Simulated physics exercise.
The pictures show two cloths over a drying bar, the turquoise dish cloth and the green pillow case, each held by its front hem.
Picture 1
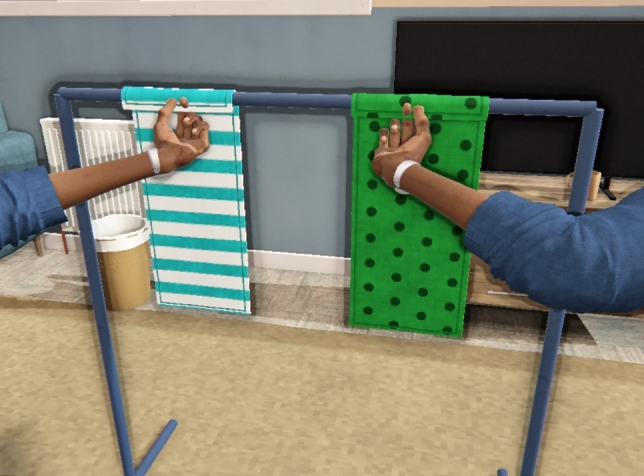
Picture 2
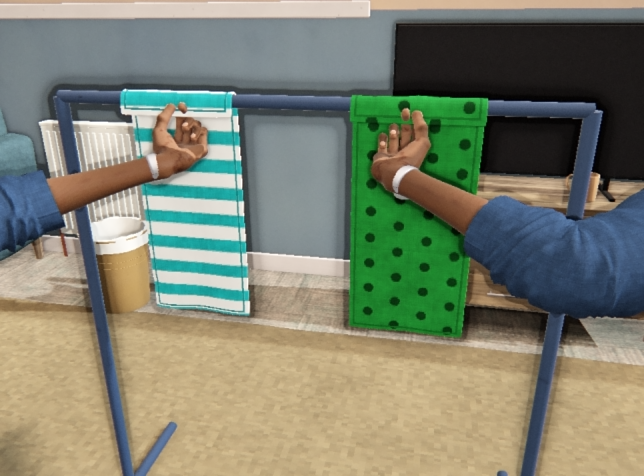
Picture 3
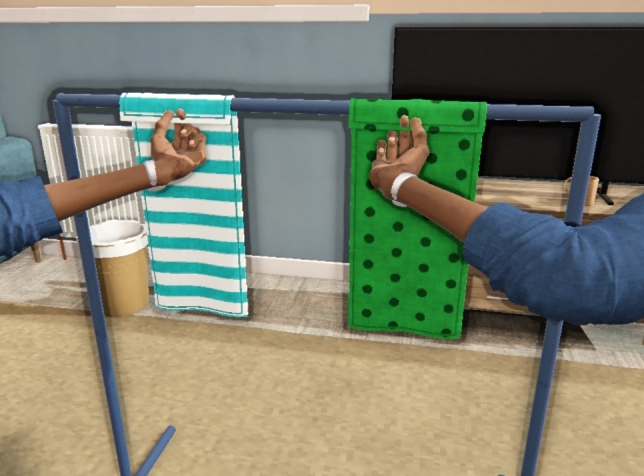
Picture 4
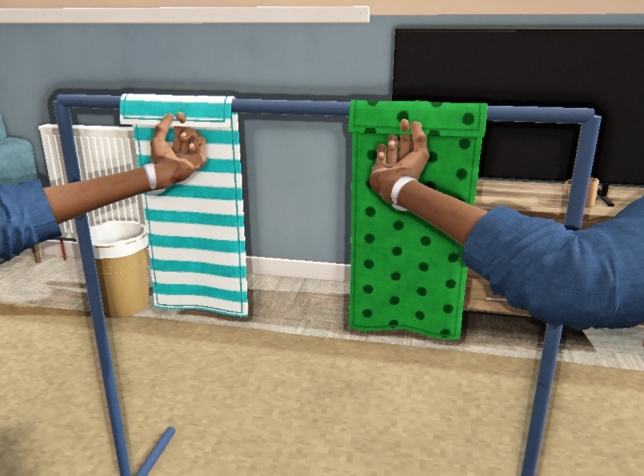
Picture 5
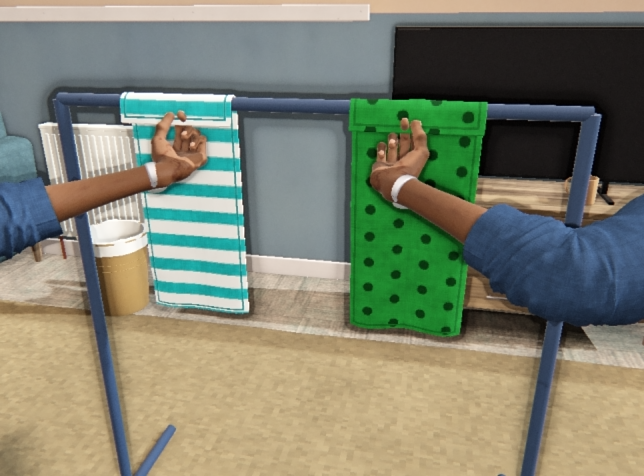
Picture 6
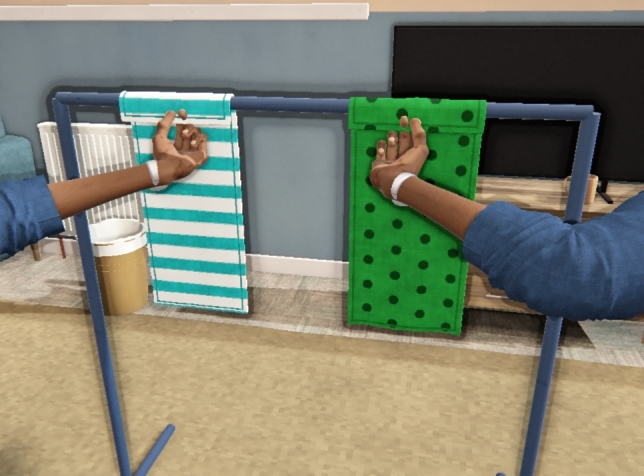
Two hands held a turquoise-and-white striped cloth on the left and a green dotted one on the right, both draped over a blue bar, and barely moved apart from a slight downward shift early on.
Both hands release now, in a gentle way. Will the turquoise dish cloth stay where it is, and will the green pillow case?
The turquoise dish cloth is gone; the green pillow case is gone.
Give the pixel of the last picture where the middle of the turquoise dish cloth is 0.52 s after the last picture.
Centre at approx. (216, 465).
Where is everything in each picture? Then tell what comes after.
In the first picture, dish cloth front hem (204, 105), back hem (226, 307); pillow case front hem (385, 110), back hem (377, 323).
In the second picture, dish cloth front hem (203, 109); pillow case front hem (383, 115).
In the third picture, dish cloth front hem (202, 116); pillow case front hem (382, 122).
In the fourth picture, dish cloth front hem (202, 119); pillow case front hem (382, 126).
In the fifth picture, dish cloth front hem (202, 118); pillow case front hem (382, 124).
In the sixth picture, dish cloth front hem (202, 116), back hem (224, 305), front far shorter than the back; pillow case front hem (382, 122), back hem (376, 320), front far shorter than the back.
Then, 0.28 s after the last picture, dish cloth clear of the rail and dropping near (197, 262); pillow case clear of the rail and dropping near (407, 267).
Then, 0.52 s after the last picture, dish cloth clear of the rail and dropping near (216, 464); pillow case clear of the rail and dropping.
Then, 0.74 s after the last picture, dish cloth in a heap on the floor; pillow case in a heap on the floor.
At rest, dish cloth in a heap on the floor; pillow case in a heap on the floor. The turquoise dish cloth slips to the floor and the green pillow case is pulled off by its long side.
